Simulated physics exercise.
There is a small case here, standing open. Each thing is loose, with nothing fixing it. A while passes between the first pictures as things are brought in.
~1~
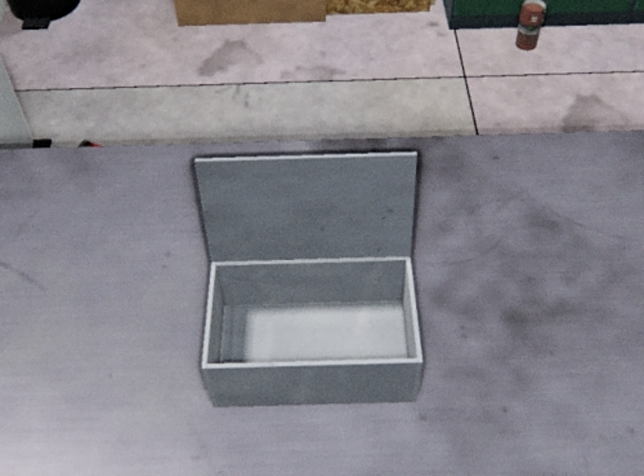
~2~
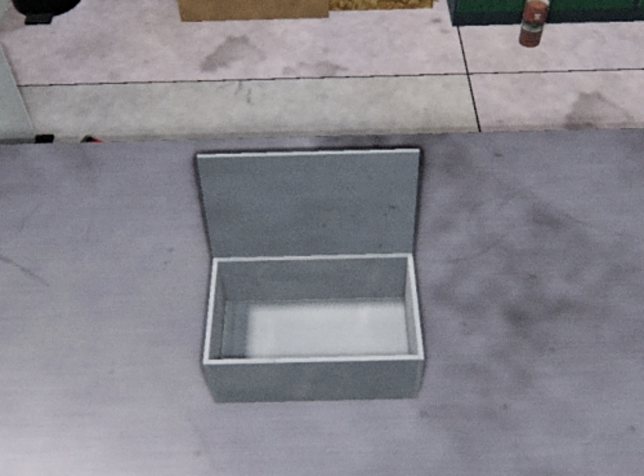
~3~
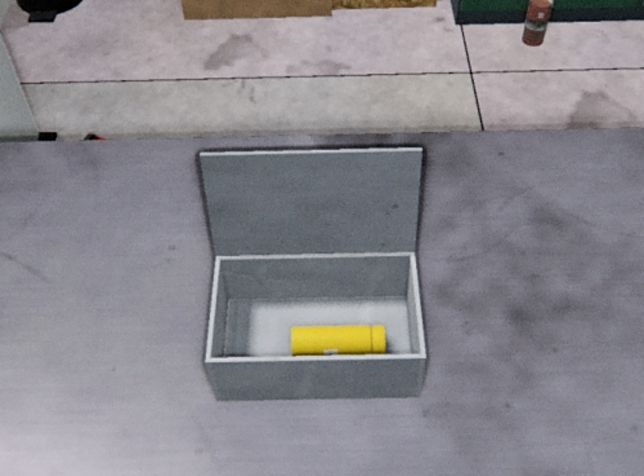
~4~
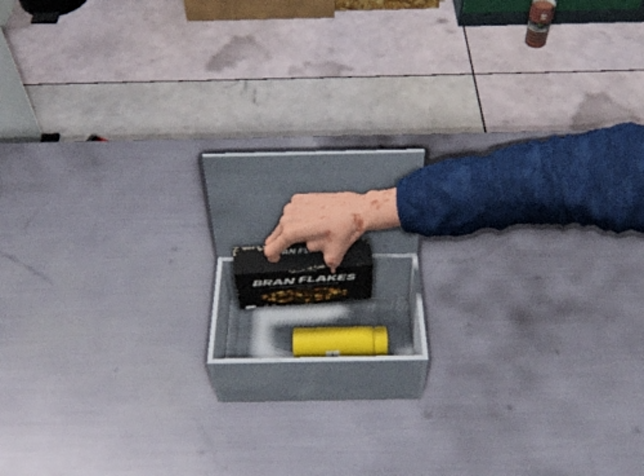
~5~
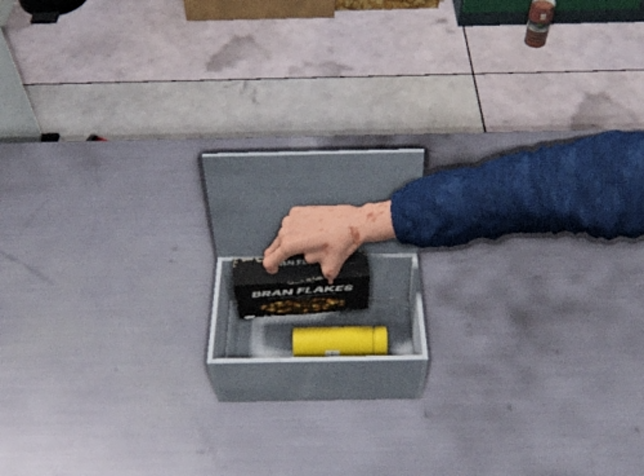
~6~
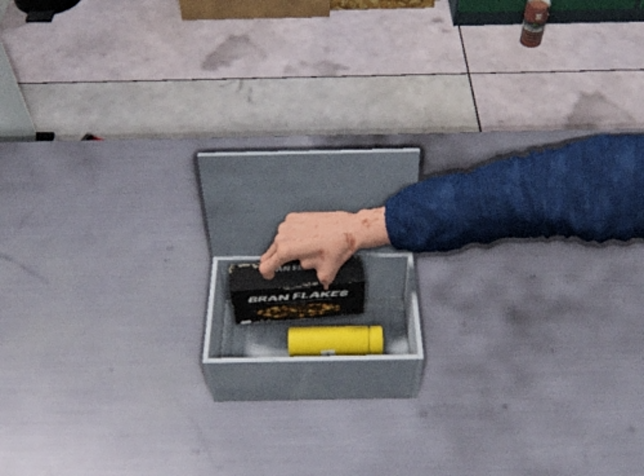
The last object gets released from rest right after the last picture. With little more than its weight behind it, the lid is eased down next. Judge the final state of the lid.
The lid is fully down.
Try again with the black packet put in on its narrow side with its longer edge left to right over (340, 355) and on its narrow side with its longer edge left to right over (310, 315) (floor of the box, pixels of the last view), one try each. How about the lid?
The lid settles down with the first placement and settles down with the second.
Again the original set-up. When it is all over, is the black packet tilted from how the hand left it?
Looking at the last picture, it sits at an angle.
Then, 0.90 s past the last view, lid starting down; black packet rocked 61° from its first pose near (297, 320); yellow shaker displaced about its own width.
Then, 1.50 s past the last view, lid 65° above the rim; black packet on its side near (298, 331); yellow shaker displaced about its own width.
Then, 2.00 s past the last view, lid 15° above the rim; black packet on its side near (298, 331); yellow shaker displaced about its own width.
Finally, lid shut; down or leaning hard in the box, black packet; moved from the start, yellow shaker. Final places as the last picture's camera would see them, black packet near (298, 331).
